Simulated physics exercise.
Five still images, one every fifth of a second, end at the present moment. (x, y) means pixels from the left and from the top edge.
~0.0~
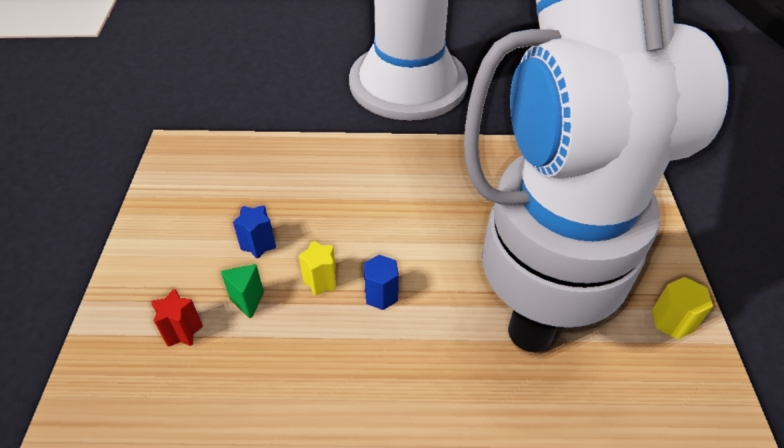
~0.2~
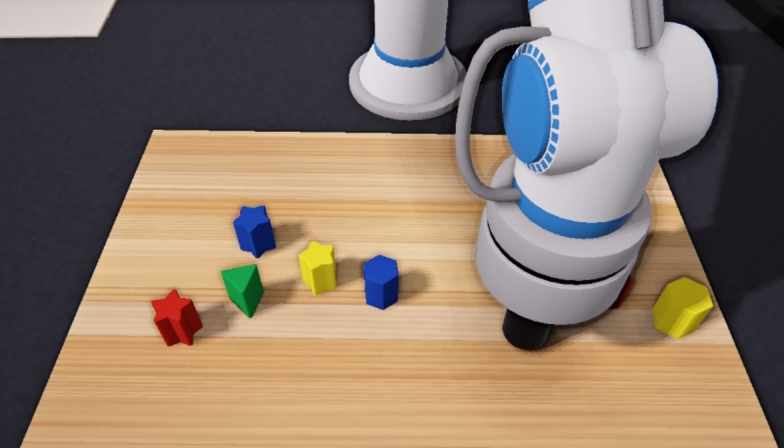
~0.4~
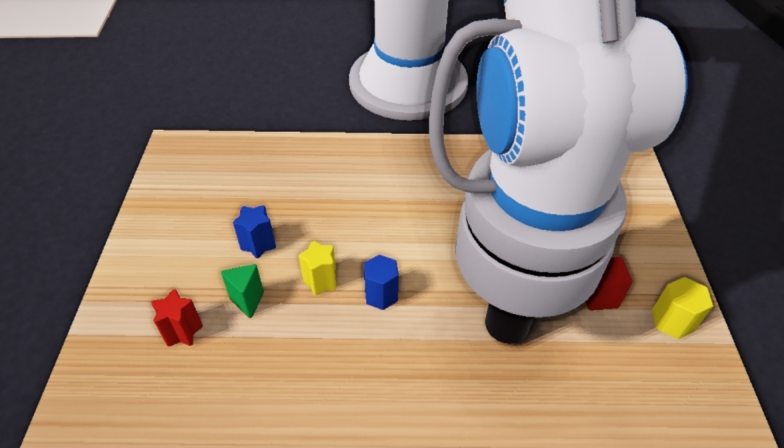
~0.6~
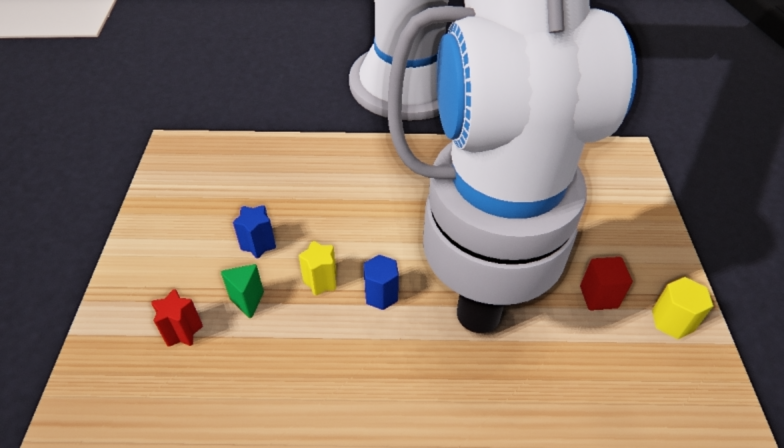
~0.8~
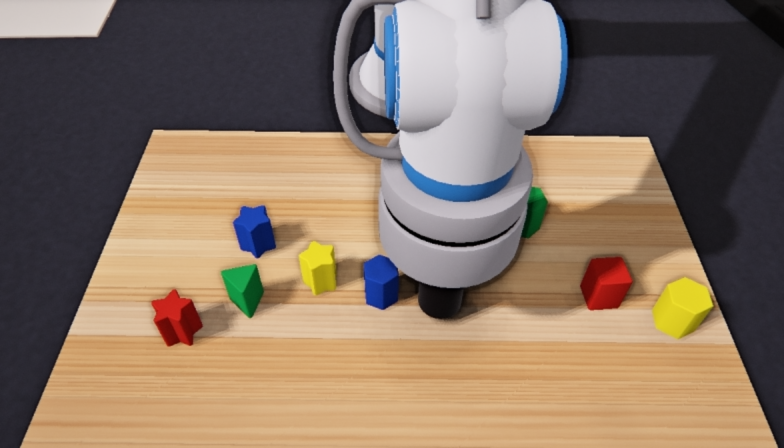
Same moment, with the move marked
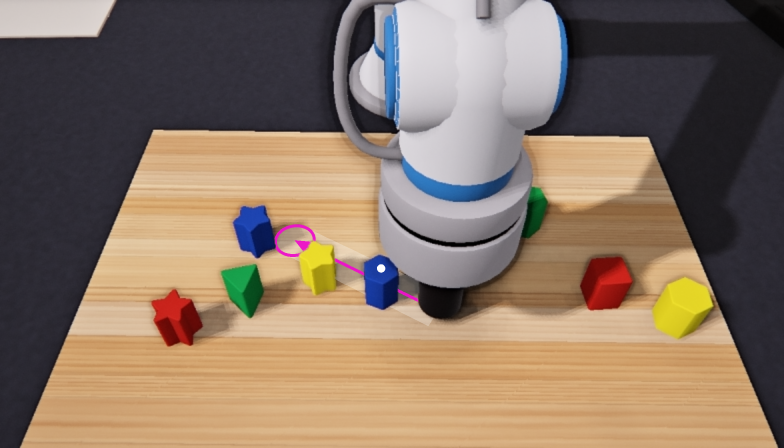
On a wooden table scattered with small colored blocks, a white robot arm moved its black rod steadily left toward the blue hexagon, uncovering a red block and then part of a green one behind it.
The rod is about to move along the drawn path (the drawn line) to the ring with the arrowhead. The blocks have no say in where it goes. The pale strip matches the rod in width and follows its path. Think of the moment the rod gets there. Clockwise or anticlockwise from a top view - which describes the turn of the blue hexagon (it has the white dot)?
Looking from above, the answer is counterclockwise.
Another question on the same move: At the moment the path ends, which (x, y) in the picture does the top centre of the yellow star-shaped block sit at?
It will end up at (249, 257).
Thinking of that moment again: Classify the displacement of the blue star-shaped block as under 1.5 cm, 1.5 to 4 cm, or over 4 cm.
Verdict: Less than 1.5 cm.
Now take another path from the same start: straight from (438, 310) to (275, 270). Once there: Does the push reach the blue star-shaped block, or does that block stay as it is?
From what I can tell, it won't keep its place.
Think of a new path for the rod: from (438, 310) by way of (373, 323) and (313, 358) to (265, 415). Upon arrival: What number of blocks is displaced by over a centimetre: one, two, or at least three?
Only one of them.
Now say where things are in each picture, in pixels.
In the first picture, lower end of the rod at (530, 333), tops of blocks, green triangular piece at (240, 275), blue star-shaped block at (252, 216), yellow star-shaped block at (318, 254), blue hexagon at (381, 268).
In the second picture, rod at (524, 331), blocks as before.
In the third picture, rod at (507, 325), blocks as before.
In the fourth picture, rod at (478, 315), blocks as before.
In the fifth picture, rod at (439, 301), green triangular piece at (240, 275), blue star-shaped block at (252, 216), yellow star-shaped block at (318, 254), blue hexagon at (381, 268).
The drawn path runs in a line from (438, 310) to (295, 240); the dot is on the blue hexagon.
The first path, step by step. One third of the way, rod at (386, 276); blue hexagon at (348, 259).
Two thirds of the way, rod at (338, 252); yellow star-shaped block at (268, 252); blue hexagon at (300, 248), turned 55° anticlockwise.
At the end, rod at (293, 231); green triangular piece at (231, 281); blue star-shaped block not moved; yellow star-shaped block at (249, 257), turned 40° anticlockwise; blue hexagon at (276, 240), turned 125° anticlockwise.
